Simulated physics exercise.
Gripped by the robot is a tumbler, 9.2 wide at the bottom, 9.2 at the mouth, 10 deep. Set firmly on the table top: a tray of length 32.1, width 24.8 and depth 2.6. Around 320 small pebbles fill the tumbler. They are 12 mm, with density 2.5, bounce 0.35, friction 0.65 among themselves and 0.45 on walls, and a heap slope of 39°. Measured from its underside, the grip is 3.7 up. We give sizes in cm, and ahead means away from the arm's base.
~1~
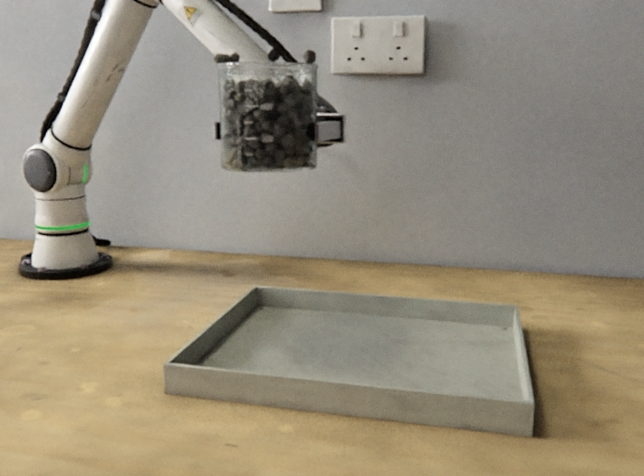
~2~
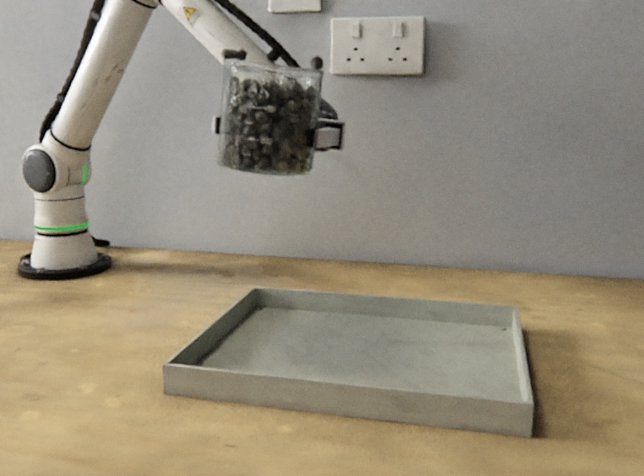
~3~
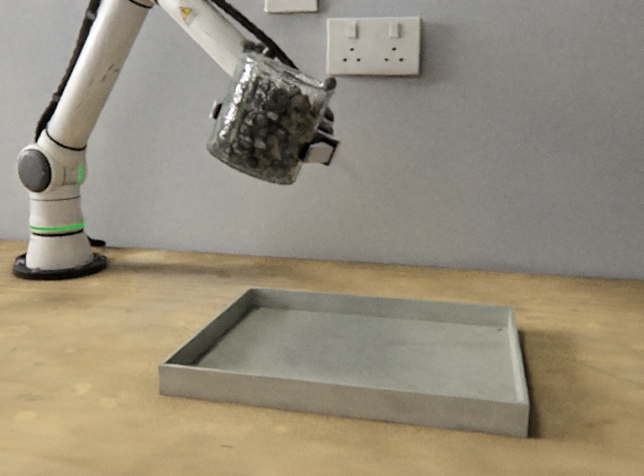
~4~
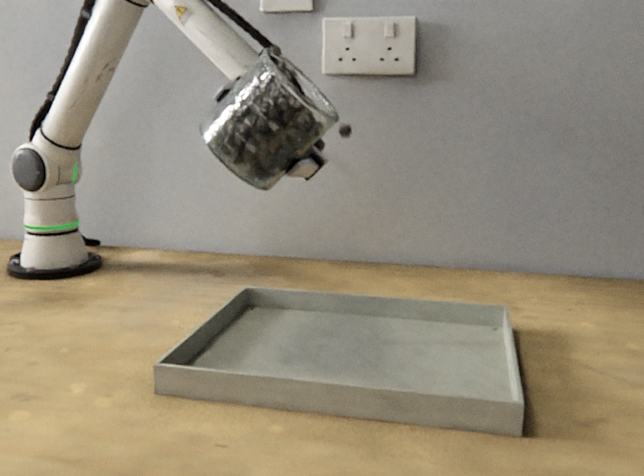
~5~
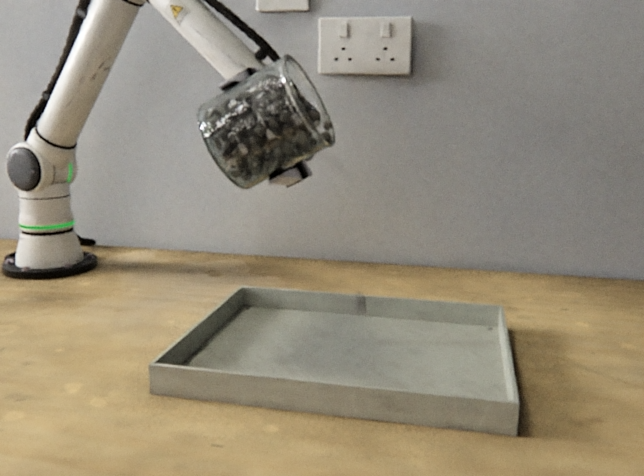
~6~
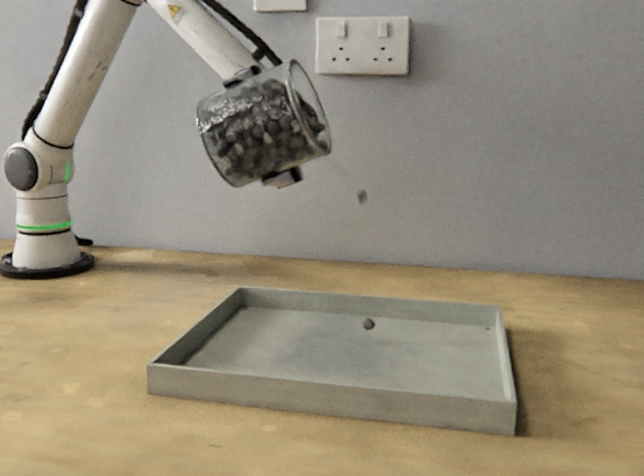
A robot arm tilts a clear tumbler of pebbles forward, and a couple drop out toward the tray.
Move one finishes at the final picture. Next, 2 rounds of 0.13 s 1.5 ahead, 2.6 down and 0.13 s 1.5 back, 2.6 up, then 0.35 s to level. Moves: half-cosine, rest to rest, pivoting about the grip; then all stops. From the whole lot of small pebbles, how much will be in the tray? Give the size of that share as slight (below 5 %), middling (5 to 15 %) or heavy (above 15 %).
Slight.
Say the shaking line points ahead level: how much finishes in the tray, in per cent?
About 15 per cent.
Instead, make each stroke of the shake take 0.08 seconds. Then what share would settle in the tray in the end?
Roughly 10 in a hundred.
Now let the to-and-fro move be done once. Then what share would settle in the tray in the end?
In that case it would be roughly 0 per cent.
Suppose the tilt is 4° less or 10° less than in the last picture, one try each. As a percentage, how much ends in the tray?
First try around 5 %, second around 0 %.
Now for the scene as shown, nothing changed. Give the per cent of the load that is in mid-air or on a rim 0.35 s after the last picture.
About 0 per cent.
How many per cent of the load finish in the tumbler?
Around 95 in a hundred.
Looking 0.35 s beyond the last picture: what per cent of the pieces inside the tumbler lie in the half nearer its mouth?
Roughly 45 %.
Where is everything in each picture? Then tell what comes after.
In the first picture, tumbler middle at (269, 118), level; upper third of the load around (269, 96), from x 220 to 310, top at y 55; 316 in the tumbler.
In the second picture, tumbler middle at (269, 119), tilted 6° forward; upper third of the load around (268, 96), from x 225 to 315, top at y 55.
In the third picture, tumbler middle at (269, 120), tilted 23° forward; upper third of the load around (266, 99), from x 220 to 330, top at y 45.
In the fourth picture, tumbler middle at (268, 122), tilted 45° forward; upper third of the load around (266, 102), from x 210 to 345, top at y 50; 315 in the tumbler, 1 in flight or on a rim.
In the fifth picture, tumbler middle at (266, 125), tilted 61° forward; upper third of the load around (262, 104), from x 210 to 360, top at y 80; 315 in the tumbler, 1 in the tray.
In the sixth picture, tumbler middle at (264, 126), tilted 68° forward; upper third of the load around (263, 105), from x 210 to 370, top at y 85; 314 in the tumbler, 1 in the tray, 1 in flight or on a rim.
Then, 0.35 s after the last picture, tilted 68° forward, highest piece 26 above the table; 313 in the tumbler, 2 in the tray, 1 in flight or on a rim.
Then, 0.70 s after the last picture, tilted 34° forward, highest piece 28 above the table; 307 in the tumbler, 6 in the tray, 3 in flight or on a rim.
Then, 1.07 s after the last picture, level, highest piece 30 above the table; 307 in the tumbler, 9 in the tray.
Then, 2.12 s after the last picture, level, highest piece 30 above the table; 307 in the tumbler, 9 in the tray.
Final count, 307 in the tumbler, 9 in the tray. That is 3 % in the tray.
